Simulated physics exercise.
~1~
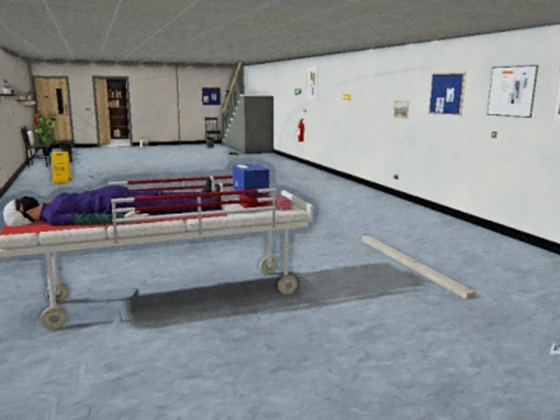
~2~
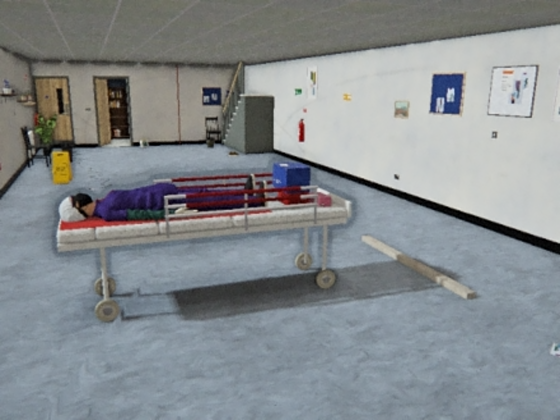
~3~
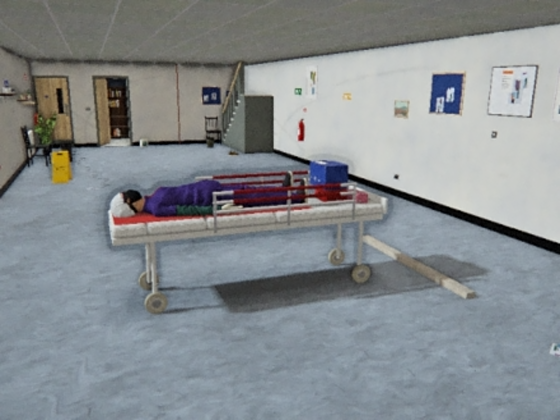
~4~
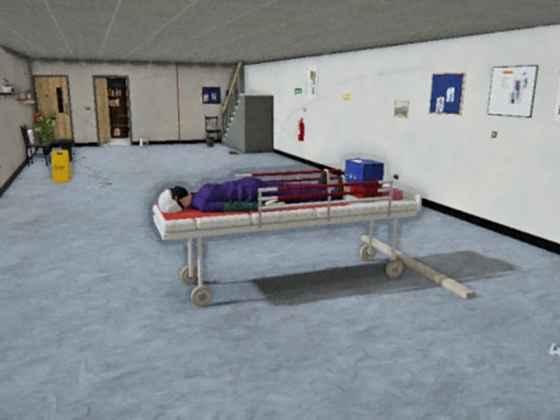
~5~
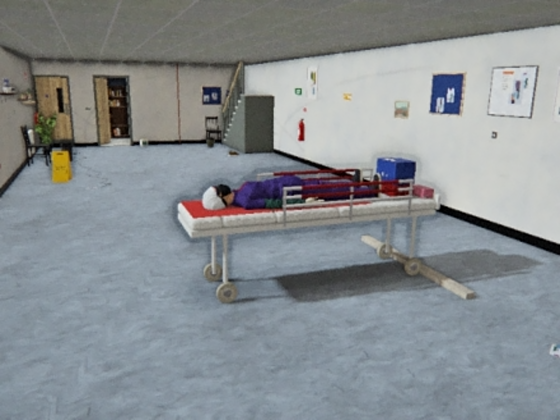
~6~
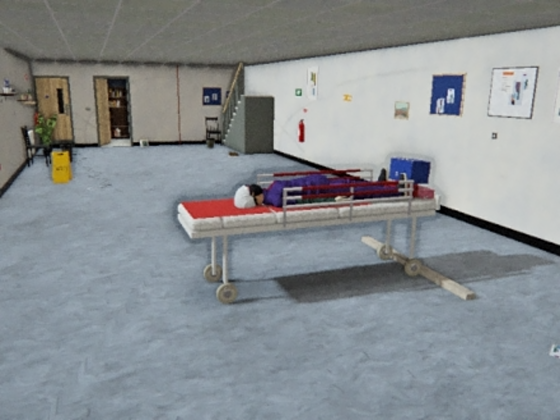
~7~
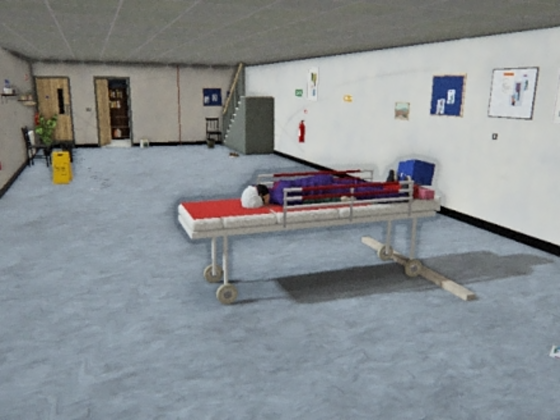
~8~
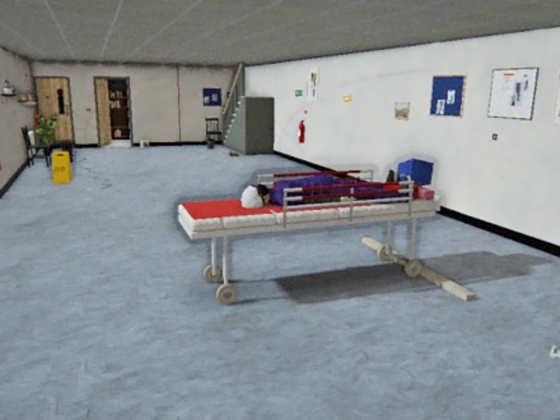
A wheeled stretcher with a red and white mattress carries a limp person in purple, lying with head to the left, across a blue-grey floor. The long room, seen side-on from a slightly swaying viewpoint, has pale walls with posters, a red extinguisher and a yellow object near the far doors. A blue bag and smaller reddish items sit near the feet. The stretcher rolls right, feet first, and stops abruptly at a pale raised sill. The person and blue bag slide on rightward, the bag turning slightly, then everything settles, still aboard.
